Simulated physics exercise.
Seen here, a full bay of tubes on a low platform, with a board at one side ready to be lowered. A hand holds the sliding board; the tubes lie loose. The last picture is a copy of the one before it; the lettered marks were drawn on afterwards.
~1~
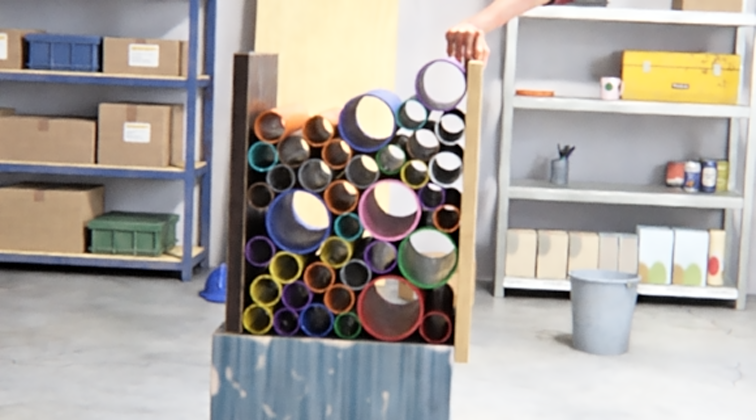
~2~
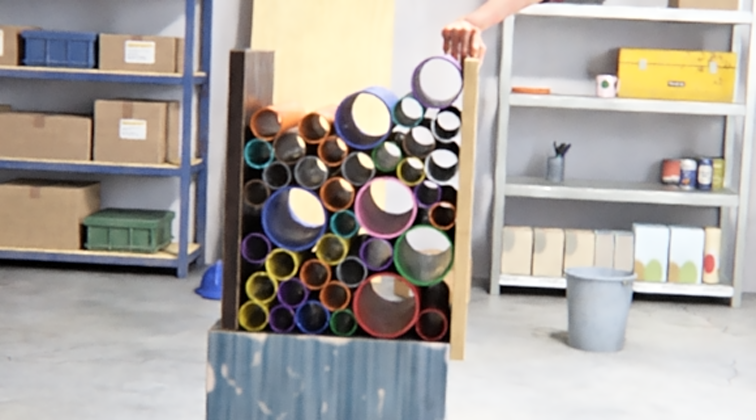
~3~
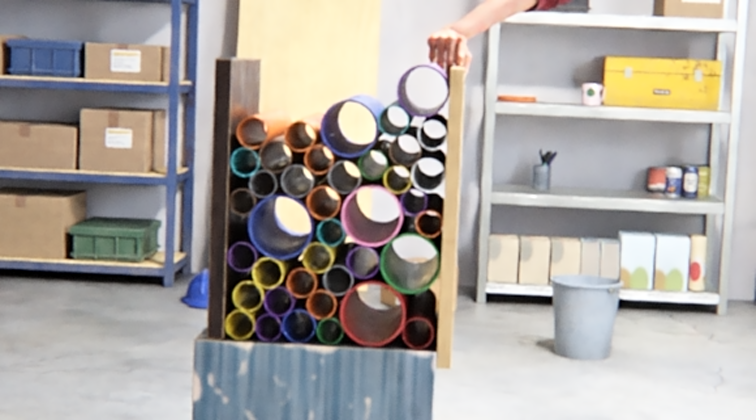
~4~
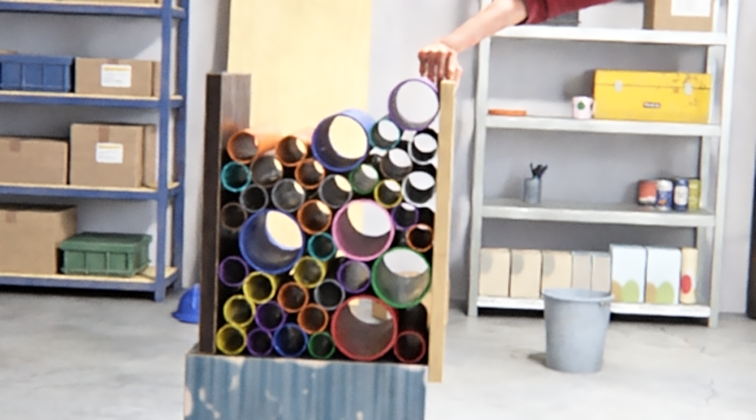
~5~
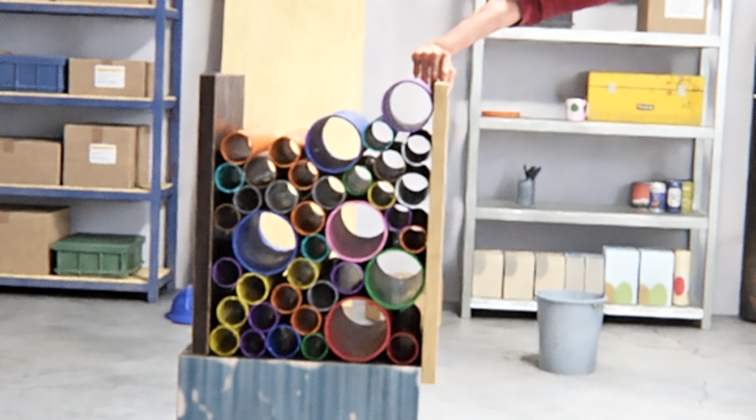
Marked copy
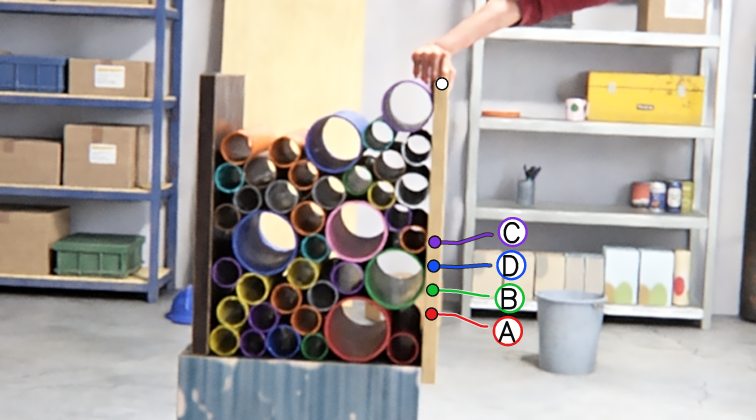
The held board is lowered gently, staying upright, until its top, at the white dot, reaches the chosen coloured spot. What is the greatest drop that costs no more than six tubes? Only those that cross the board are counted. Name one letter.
The last mark within the limit is C.
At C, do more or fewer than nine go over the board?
At C, fewer than nine.
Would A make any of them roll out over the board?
Yes.
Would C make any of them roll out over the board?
At C: Yes.
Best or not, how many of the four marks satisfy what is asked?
One of the four.
On the marked copy, A at (432, 314); B at (433, 290); C at (435, 242); D at (434, 266); the white dot at (442, 84).
Following C. Soon after the start, top of the board (431, 156).
Later, top of the board (427, 237).
In the end, top of the board (427, 241), five out over the board.
As for the rest, A more than six out over the board; B more than six out over the board; D more than six out over the board.
